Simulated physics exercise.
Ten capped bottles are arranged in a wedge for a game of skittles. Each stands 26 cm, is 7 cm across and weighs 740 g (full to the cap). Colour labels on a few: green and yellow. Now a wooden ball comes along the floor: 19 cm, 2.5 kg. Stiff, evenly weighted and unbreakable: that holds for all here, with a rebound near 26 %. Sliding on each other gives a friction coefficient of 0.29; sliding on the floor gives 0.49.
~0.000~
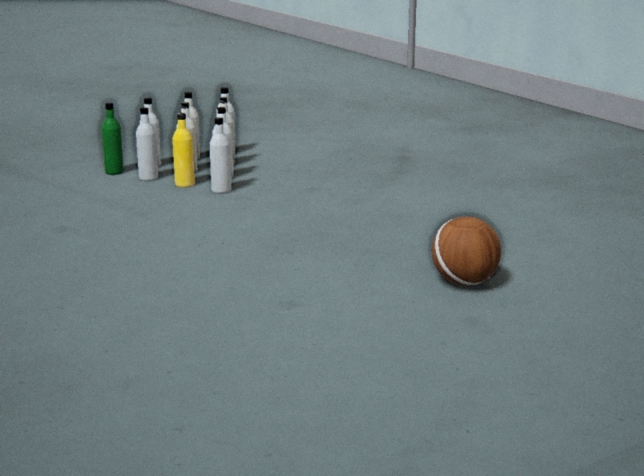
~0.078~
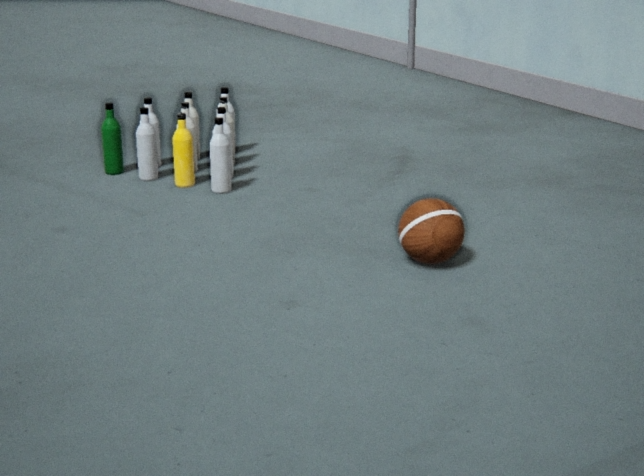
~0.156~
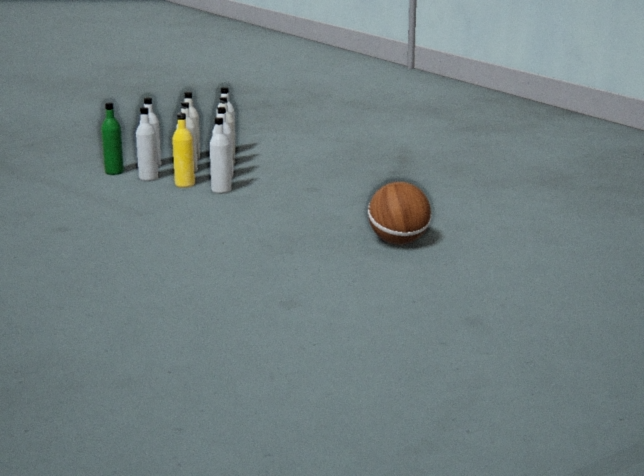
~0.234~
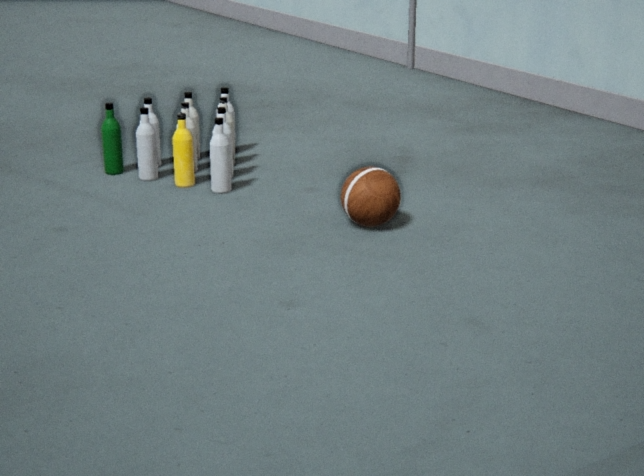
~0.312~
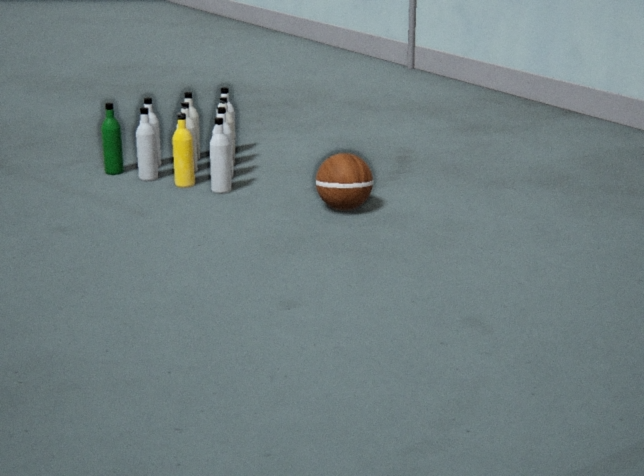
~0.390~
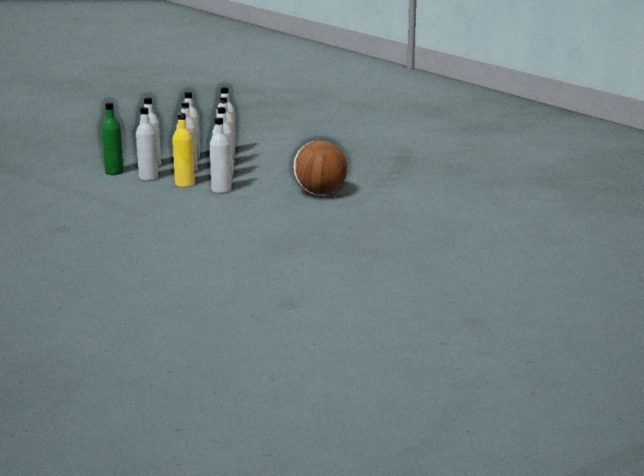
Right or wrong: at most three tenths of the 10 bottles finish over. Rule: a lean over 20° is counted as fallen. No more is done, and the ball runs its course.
Right.
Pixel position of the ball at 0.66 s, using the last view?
(254, 129), roughly.
By 0.66 s, ball still moving; none of the 10 bottles over, 1 disturbed.
By 0.88 s, ball still moving; 1 of the 10 bottles over.
When it is over (1.6 s), ball rolling away; 1 of the 10 bottles over; green bottle unmoved; yellow bottle unmoved. That is 10 per cent. In pixels of the last frame, middles, green bottle near (112, 138), yellow bottle near (183, 150).
